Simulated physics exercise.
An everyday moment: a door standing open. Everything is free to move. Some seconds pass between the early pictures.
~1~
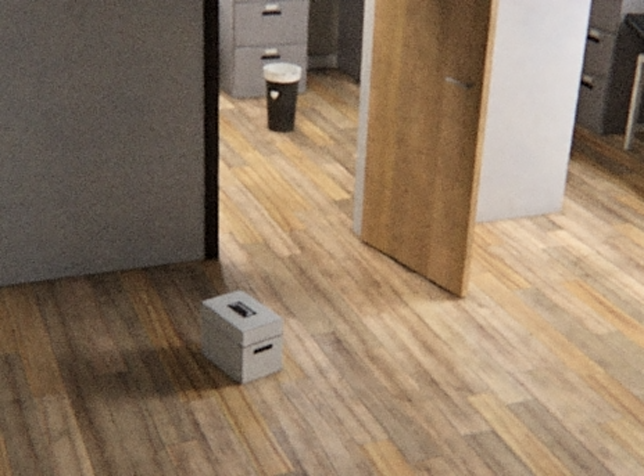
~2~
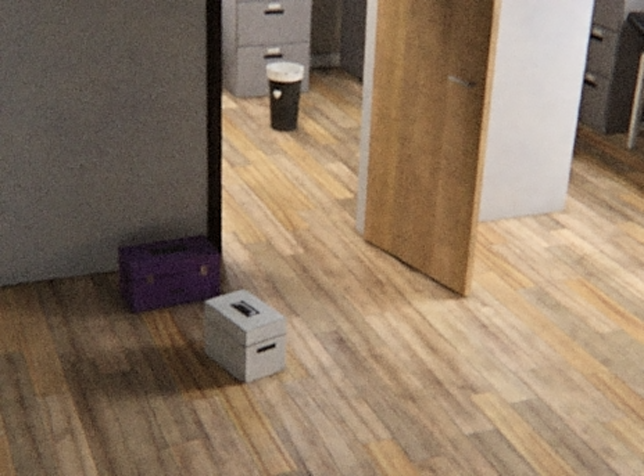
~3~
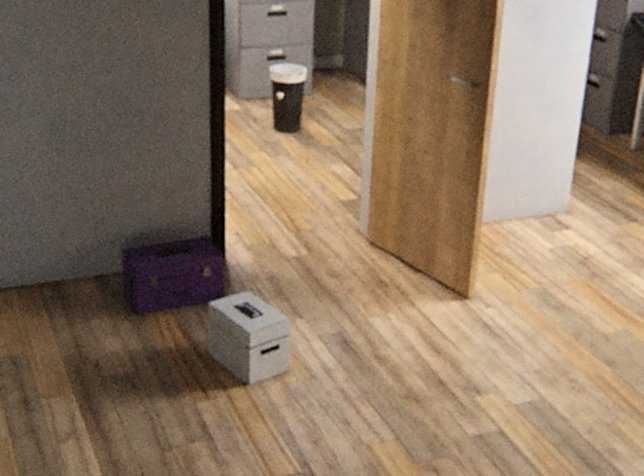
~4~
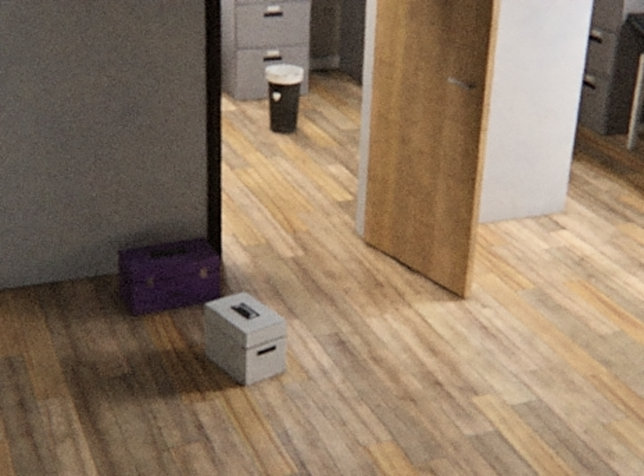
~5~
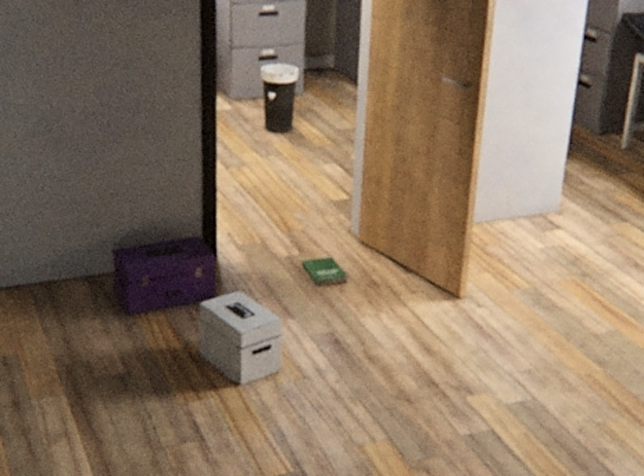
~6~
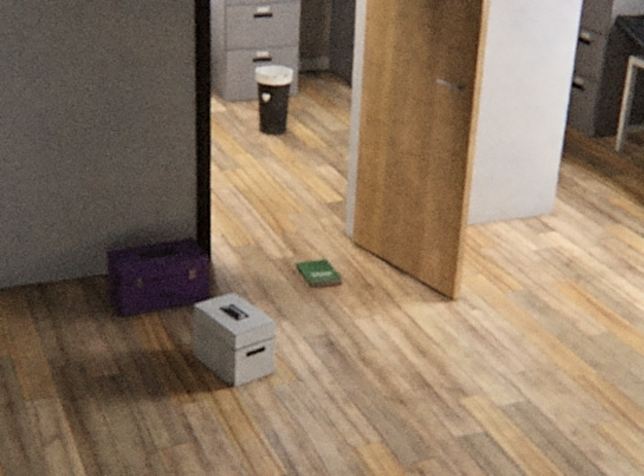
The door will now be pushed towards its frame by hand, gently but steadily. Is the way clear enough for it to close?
Here the door closes.
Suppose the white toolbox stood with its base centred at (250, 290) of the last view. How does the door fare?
Then it stops short.
Then, 1.10 s after the last picture, door at 49°; green book slid a little near (303, 269).
Then, 1.50 s after the last picture, door at 23°; green book slid about its own width near (277, 259).
At rest, door at 0°; moved from the start, green book; the other 2 in place. Seen from the same camera at the end, green book near (258, 241).
